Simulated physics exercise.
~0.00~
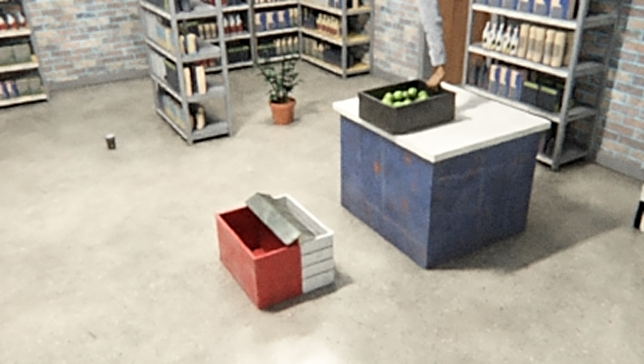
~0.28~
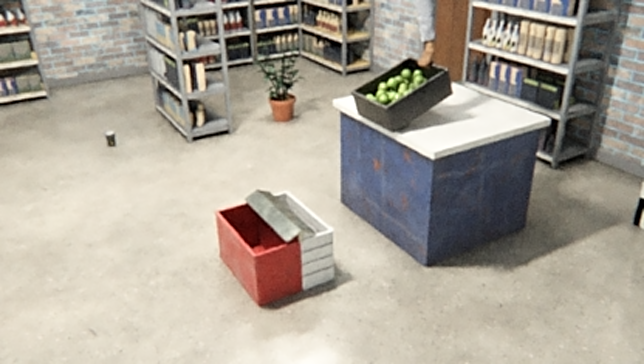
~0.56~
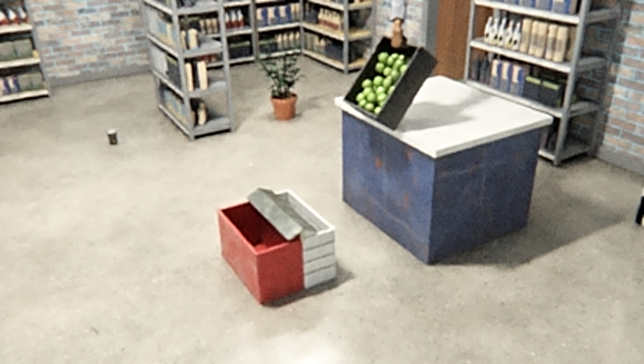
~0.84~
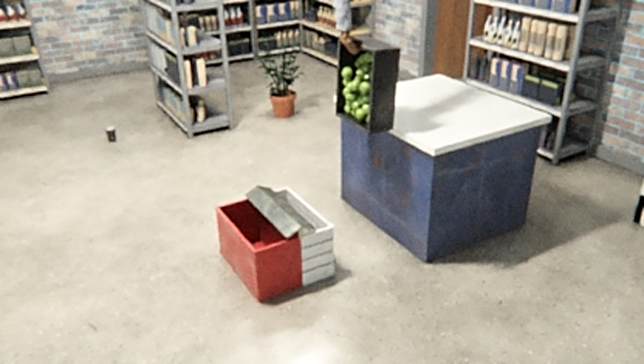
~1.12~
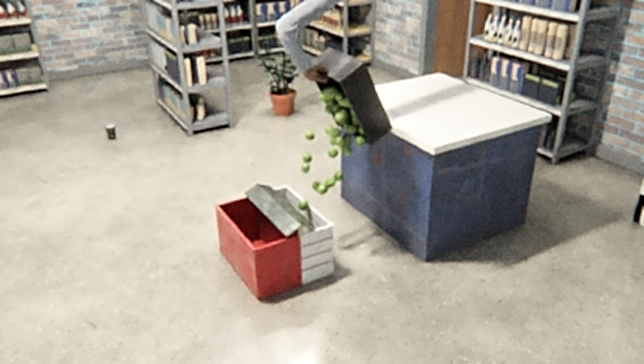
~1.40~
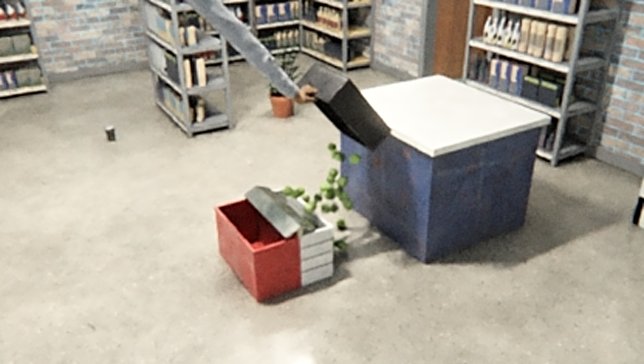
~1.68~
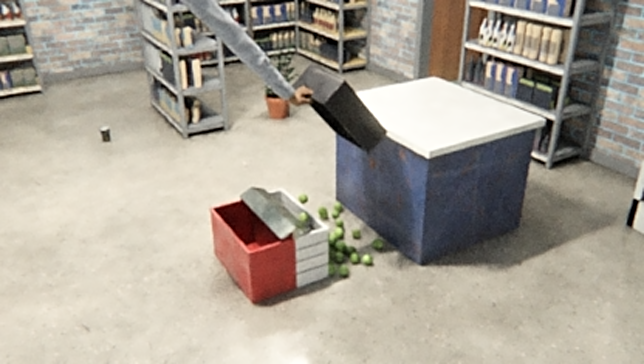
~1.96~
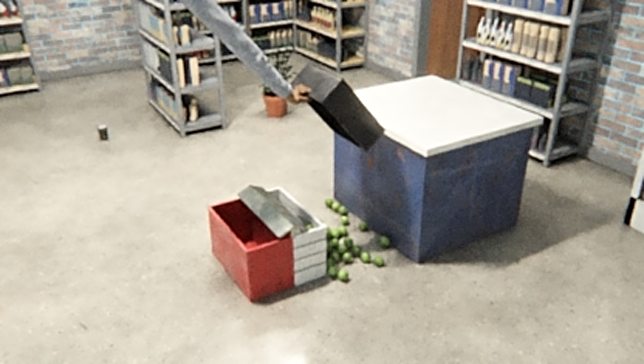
An arm in a grey-blue sleeve reaches to a black crate of green apples on a white-topped blue bench, seen from above in a room lined with stocked shelves. On the concrete floor to the left sit a red bin and a white box, with a grey ridge over their divide. The hand tips the crate leftward over the bench edge until the apples tumble out in a stream. Some drop at the white box, but most fall short and scatter on the floor. At the end the arm holds the crate upturned, with apples lying between box and bench.
